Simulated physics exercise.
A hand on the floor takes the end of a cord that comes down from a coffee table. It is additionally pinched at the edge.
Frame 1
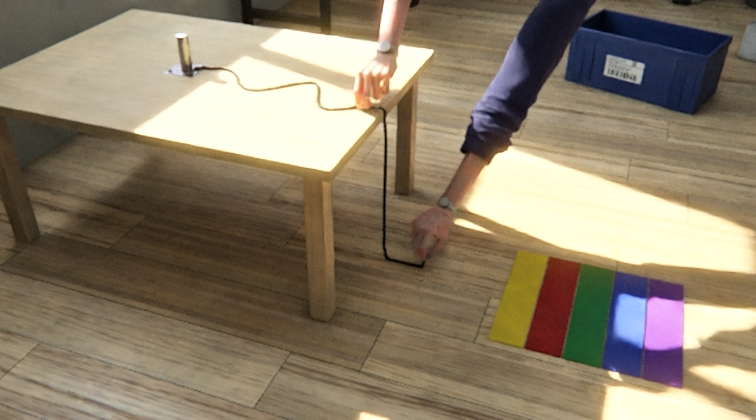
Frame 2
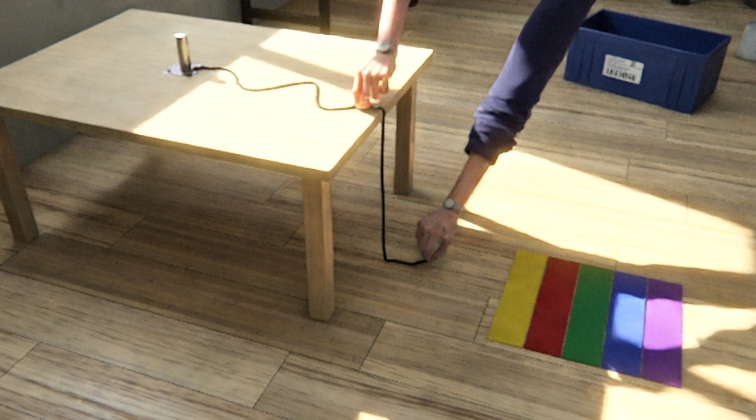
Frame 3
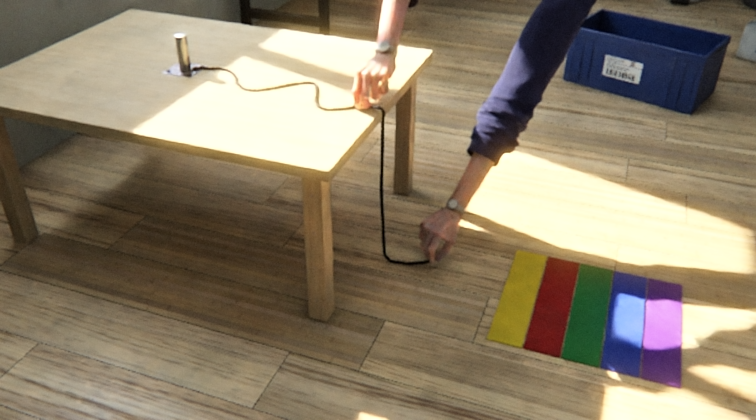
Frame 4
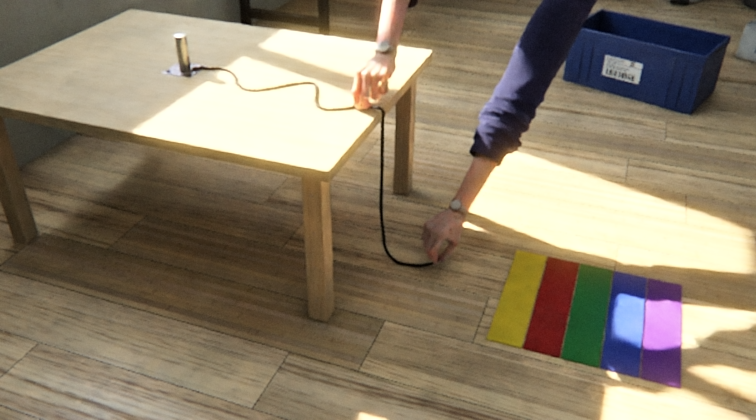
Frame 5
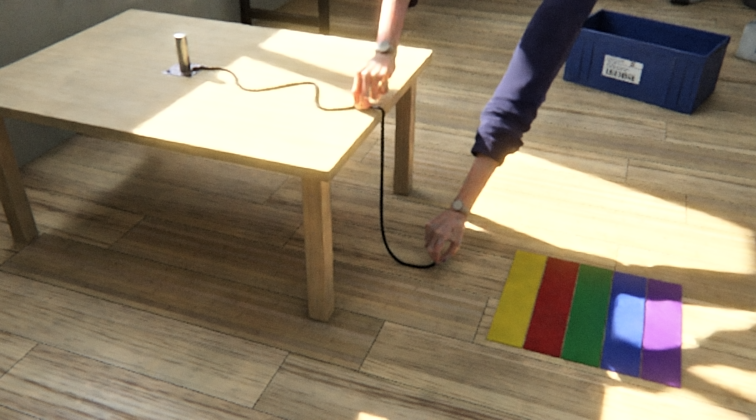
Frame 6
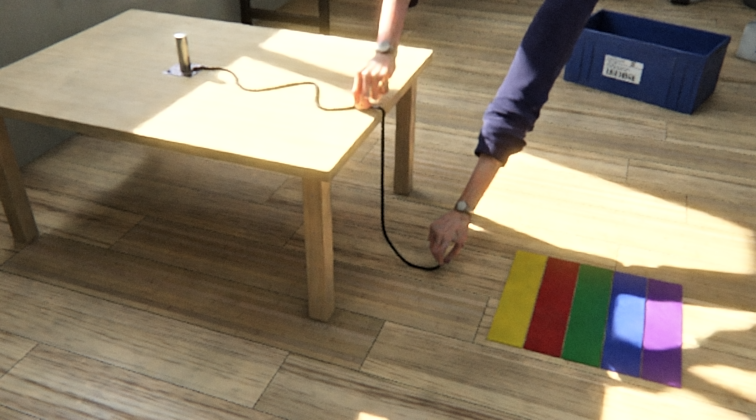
A hand near the floor draws the end of a black cord slightly to the right, beside a mat of coloured stripes, while another hand pinches the cord at the edge of a wooden table and stays nearly still.
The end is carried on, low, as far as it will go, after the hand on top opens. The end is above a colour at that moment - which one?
The blue one.
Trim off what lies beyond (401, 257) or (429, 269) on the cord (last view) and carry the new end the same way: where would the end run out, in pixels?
Result 1: (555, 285). Result 2: (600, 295).
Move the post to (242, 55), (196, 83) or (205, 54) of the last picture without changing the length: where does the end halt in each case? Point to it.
Taking the tries in turn, you get (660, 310), (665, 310) and (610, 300).
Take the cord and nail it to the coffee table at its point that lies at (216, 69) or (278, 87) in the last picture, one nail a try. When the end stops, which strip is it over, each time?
You'd see blue the first time and green the second.
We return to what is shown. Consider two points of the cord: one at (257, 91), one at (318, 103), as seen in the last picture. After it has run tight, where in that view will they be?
In that view they sit near (283, 88) and near (383, 109).
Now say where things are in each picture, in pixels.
End (426, 257); yellow (511, 325); red (547, 334); green (585, 343); blue (623, 353); purple (663, 363), in the first picture.
End (432, 258); cord through (226, 70) (267, 89) (316, 97) (375, 107) (382, 177) (384, 243), in the second picture.
End (435, 259), in the third picture.
End (438, 260); cord through (226, 70) (266, 90) (316, 97) (374, 108) (382, 178) (384, 244), in the fourth picture.
End (440, 261), in the fifth picture.
End (444, 261); cord through (226, 70) (266, 90) (316, 97) (374, 108) (382, 178) (390, 243), in the sixth picture.
Soon after, end near (569, 290); over red.
Then, end near (606, 298); over green.
At full stretch, end near (629, 303); over blue. It gets as far as the blue strip.
